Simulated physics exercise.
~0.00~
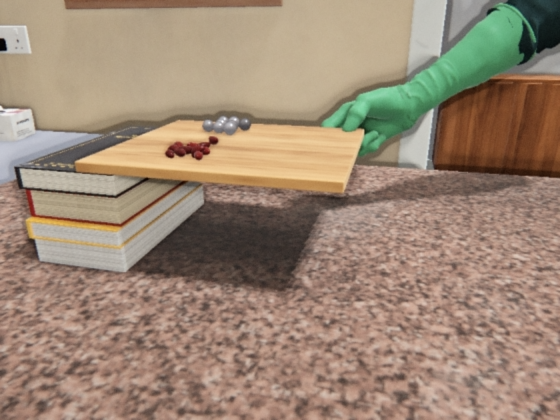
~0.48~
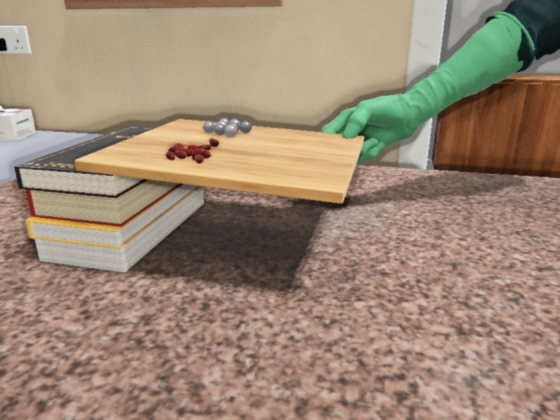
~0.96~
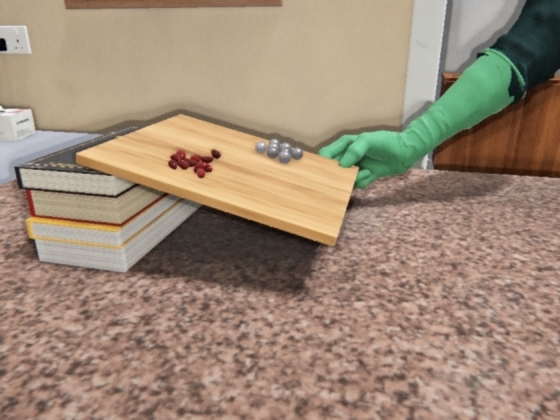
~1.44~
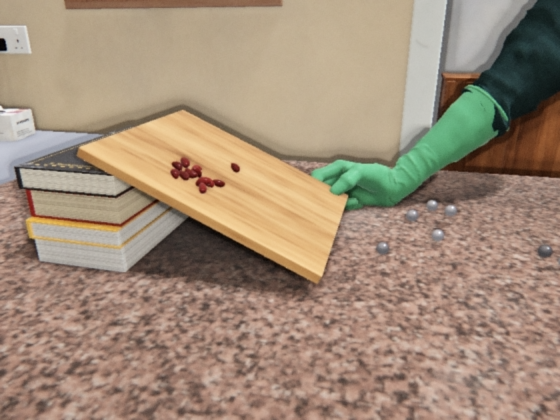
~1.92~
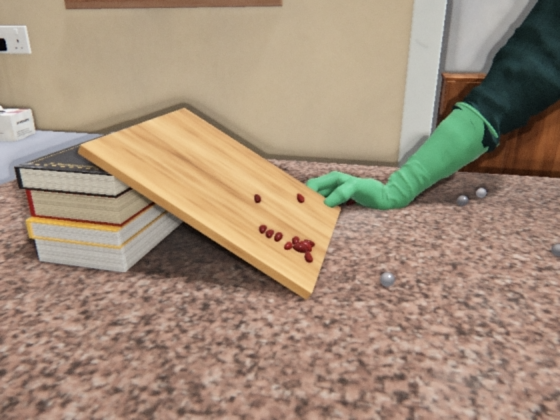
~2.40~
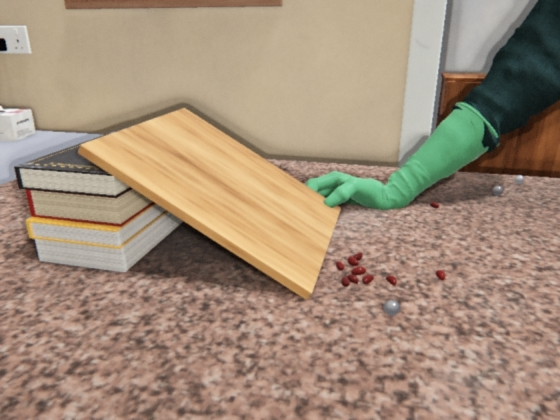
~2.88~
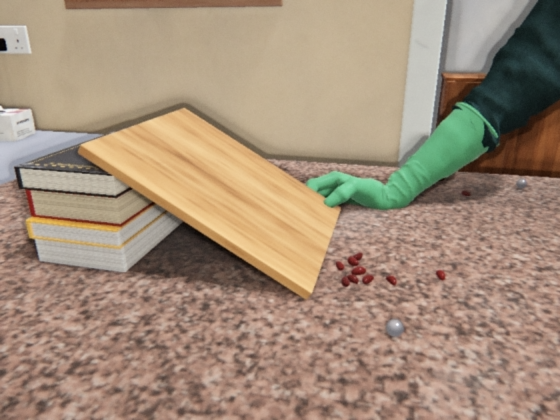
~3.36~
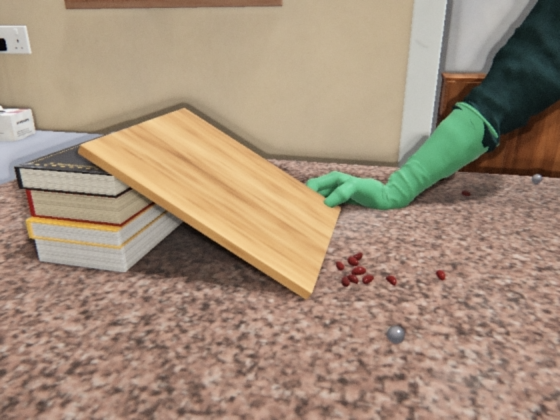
In this clip, a green-gloved hand lowers one end of a wooden board propped on stacked books; silvery balls roll off first and scatter across the speckled counter, then dark red bean-like pieces slide down and settle near the board's foot, with few balls left in view.
